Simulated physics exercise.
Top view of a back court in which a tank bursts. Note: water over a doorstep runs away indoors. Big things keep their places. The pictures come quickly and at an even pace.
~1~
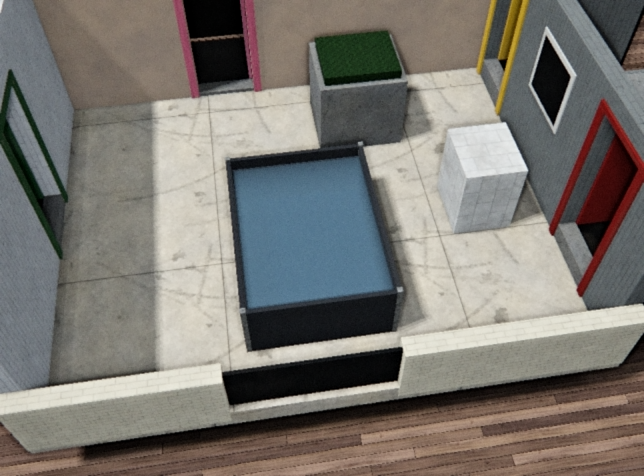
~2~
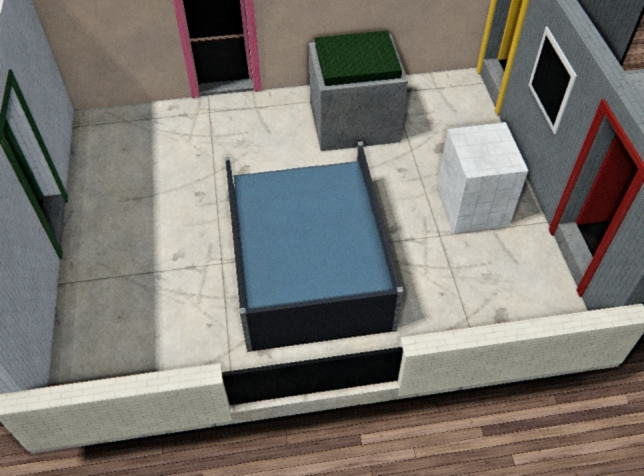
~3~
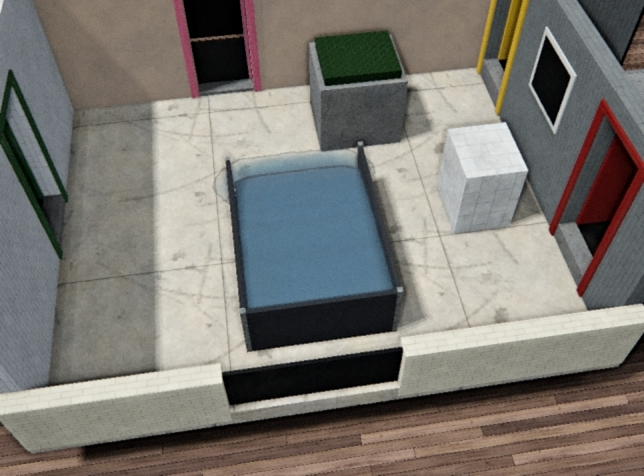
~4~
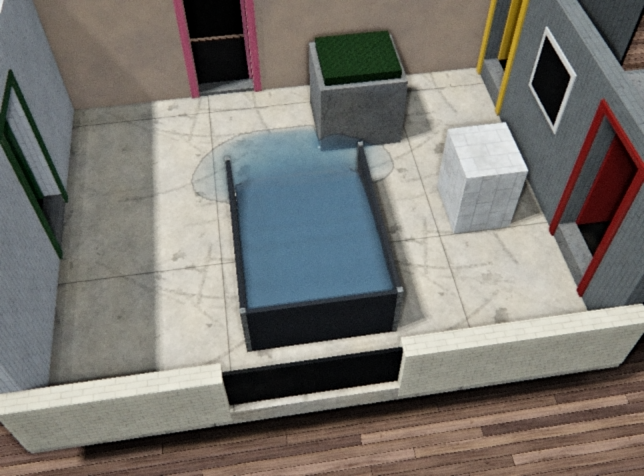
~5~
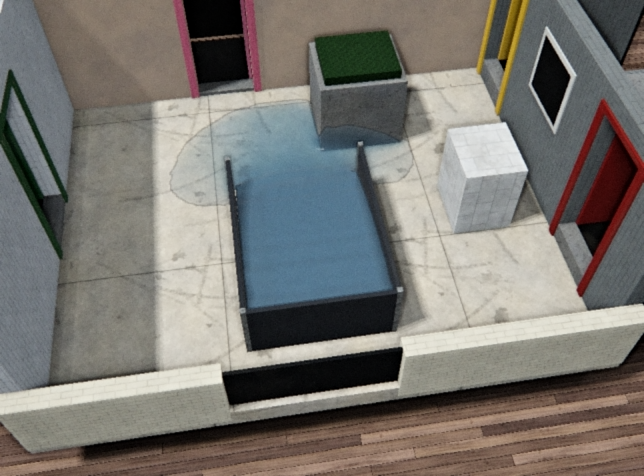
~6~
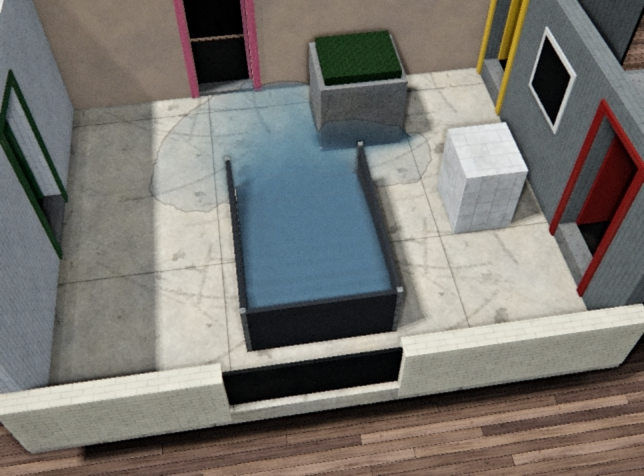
In the video, a dark-walled tank of blue water sits in a walled courtyard; its far wall disappears, and water pours out across the pale floor, fanning toward the back wall and around the green-topped grey block.
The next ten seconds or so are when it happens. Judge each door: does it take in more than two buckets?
The yellow door is going to stay inside the allowance. The pink door is going to overshoot the allowance. The green door is going to stay inside the allowance. The red door is going to stay inside the allowance.
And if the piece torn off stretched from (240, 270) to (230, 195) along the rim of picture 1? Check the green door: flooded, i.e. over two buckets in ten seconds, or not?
My guess is that the green door surpasses the threshold.
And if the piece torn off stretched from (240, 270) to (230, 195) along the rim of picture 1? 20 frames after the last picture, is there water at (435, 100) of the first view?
Answer: Not flooded.
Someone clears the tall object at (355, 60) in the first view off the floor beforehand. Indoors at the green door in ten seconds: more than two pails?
Result: Green door stays short of it.
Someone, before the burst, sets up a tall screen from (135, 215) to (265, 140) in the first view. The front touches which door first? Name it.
Look to the one in pink.
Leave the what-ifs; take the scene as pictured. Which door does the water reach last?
My answer: The one in green.
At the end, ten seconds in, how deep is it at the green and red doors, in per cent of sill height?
In order: Roughly 30 and 60 in a hundred.
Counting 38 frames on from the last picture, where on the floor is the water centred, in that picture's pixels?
I'd mark it close to (294, 209).
A moment on, water covers 35 % of the floor; the yellow door not reached, the pink door far over two buckets in, the green door not reached, the red door not reached.
Next, water covers 45 % of the floor; the yellow door wet at the sill, nothing in, the pink door far over two buckets in, the green door not reached, the red door wet at the sill, nothing in.
Then, water covers 70 % of the floor; the yellow door wet at the sill, nothing in, the pink door far over two buckets in, the green door wet at the sill, nothing in, the red door wet at the sill, nothing in.
Later, water covers 95 % of the floor; the yellow door wet at the sill, nothing in, the pink door far over two buckets in, the green door wet at the sill, nothing in, the red door wet at the sill, nothing in.
In the end, water covers 100 % of the floor; the yellow door wet at the sill, nothing in, the pink door far over two buckets in, the green door wet at the sill, nothing in, the red door wet at the sill, nothing in.
